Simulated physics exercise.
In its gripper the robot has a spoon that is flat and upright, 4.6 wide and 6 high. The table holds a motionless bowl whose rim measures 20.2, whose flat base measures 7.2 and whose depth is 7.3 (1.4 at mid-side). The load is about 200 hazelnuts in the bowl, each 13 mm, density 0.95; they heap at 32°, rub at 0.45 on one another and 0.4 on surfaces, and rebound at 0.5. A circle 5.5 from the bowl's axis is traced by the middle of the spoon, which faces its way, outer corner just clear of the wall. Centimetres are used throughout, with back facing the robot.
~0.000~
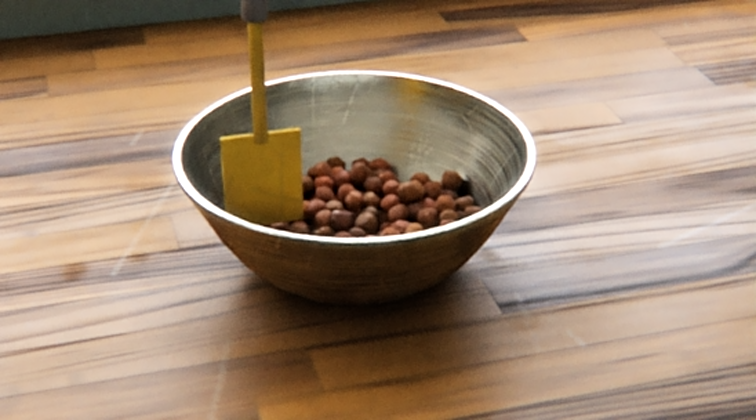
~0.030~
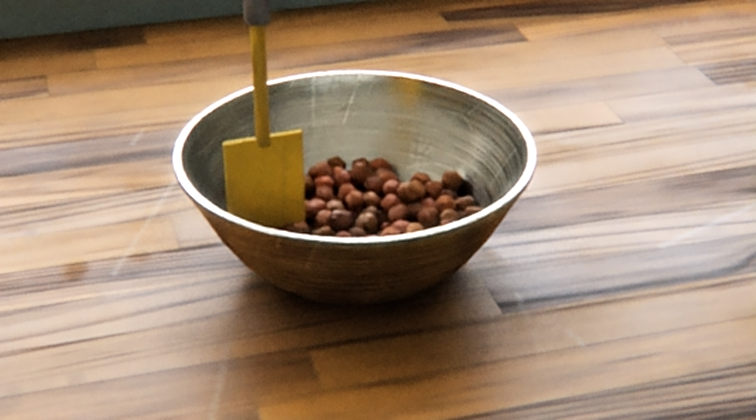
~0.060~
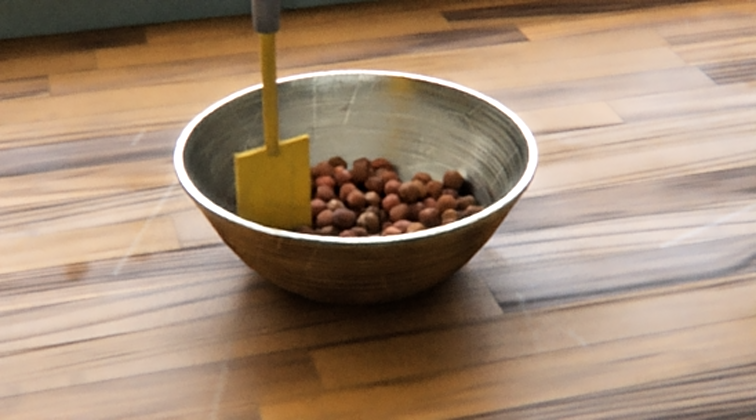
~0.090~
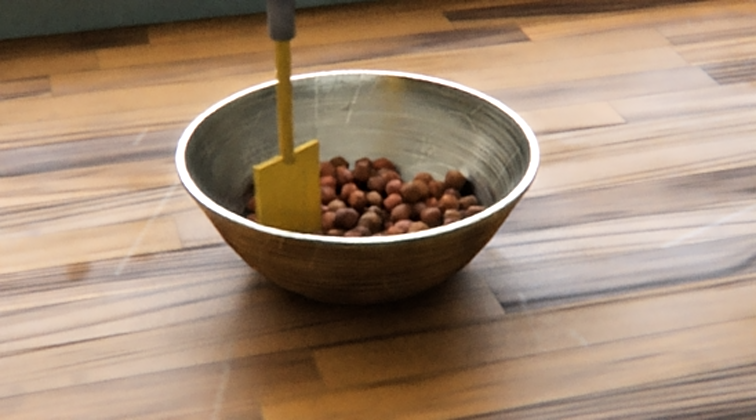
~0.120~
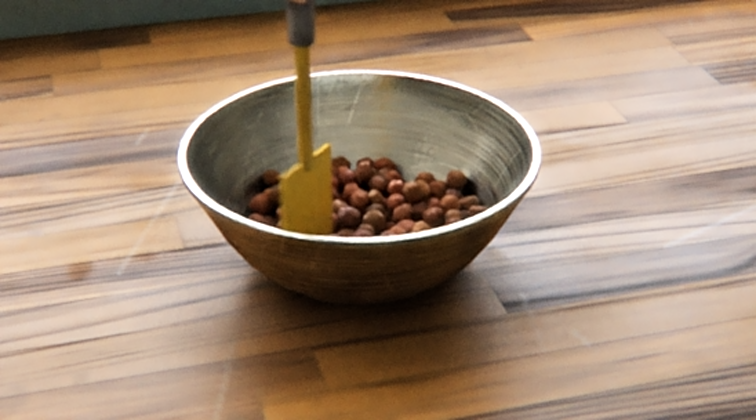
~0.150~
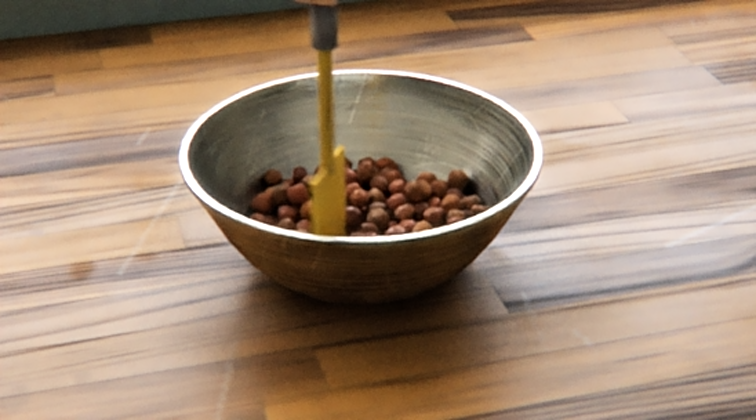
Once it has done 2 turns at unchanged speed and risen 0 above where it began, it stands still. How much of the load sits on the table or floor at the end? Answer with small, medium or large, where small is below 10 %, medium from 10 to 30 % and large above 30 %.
It is small.
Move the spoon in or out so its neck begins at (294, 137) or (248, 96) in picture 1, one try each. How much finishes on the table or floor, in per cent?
First try about 0 per cent, second try about 0 per cent.
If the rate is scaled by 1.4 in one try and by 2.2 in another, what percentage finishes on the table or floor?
First try close to 0, second close to 25, in per cent.
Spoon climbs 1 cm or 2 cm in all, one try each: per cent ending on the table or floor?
First try about 0 per cent, second about 0 per cent.
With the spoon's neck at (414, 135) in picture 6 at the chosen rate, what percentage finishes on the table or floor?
Around 15 in a hundred.
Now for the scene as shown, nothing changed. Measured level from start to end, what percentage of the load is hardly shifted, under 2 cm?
Around 25 in a hundred, roughly.
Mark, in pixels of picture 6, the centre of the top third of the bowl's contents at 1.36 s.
(382, 153).
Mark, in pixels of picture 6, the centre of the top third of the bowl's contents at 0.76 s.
Centre of upper third: Approx. (275, 201) px.
After 0.76 s, 318° round, highest piece 7 above the table; 204 in the bowl.
After 1.36 s, 220° round, highest piece 9 above the table; 203 in the bowl, 1 in flight or on the tool.
After 1.87 s, 0° round, highest piece 6 above the table; 203 in the bowl, 1 on the table or floor.
After 2.57 s, 0° round, highest piece 5 above the table; 203 in the bowl, 1 on the table or floor.
In the end, 203 in the bowl, 1 on the table or floor. That is 0 % on the table or floor.
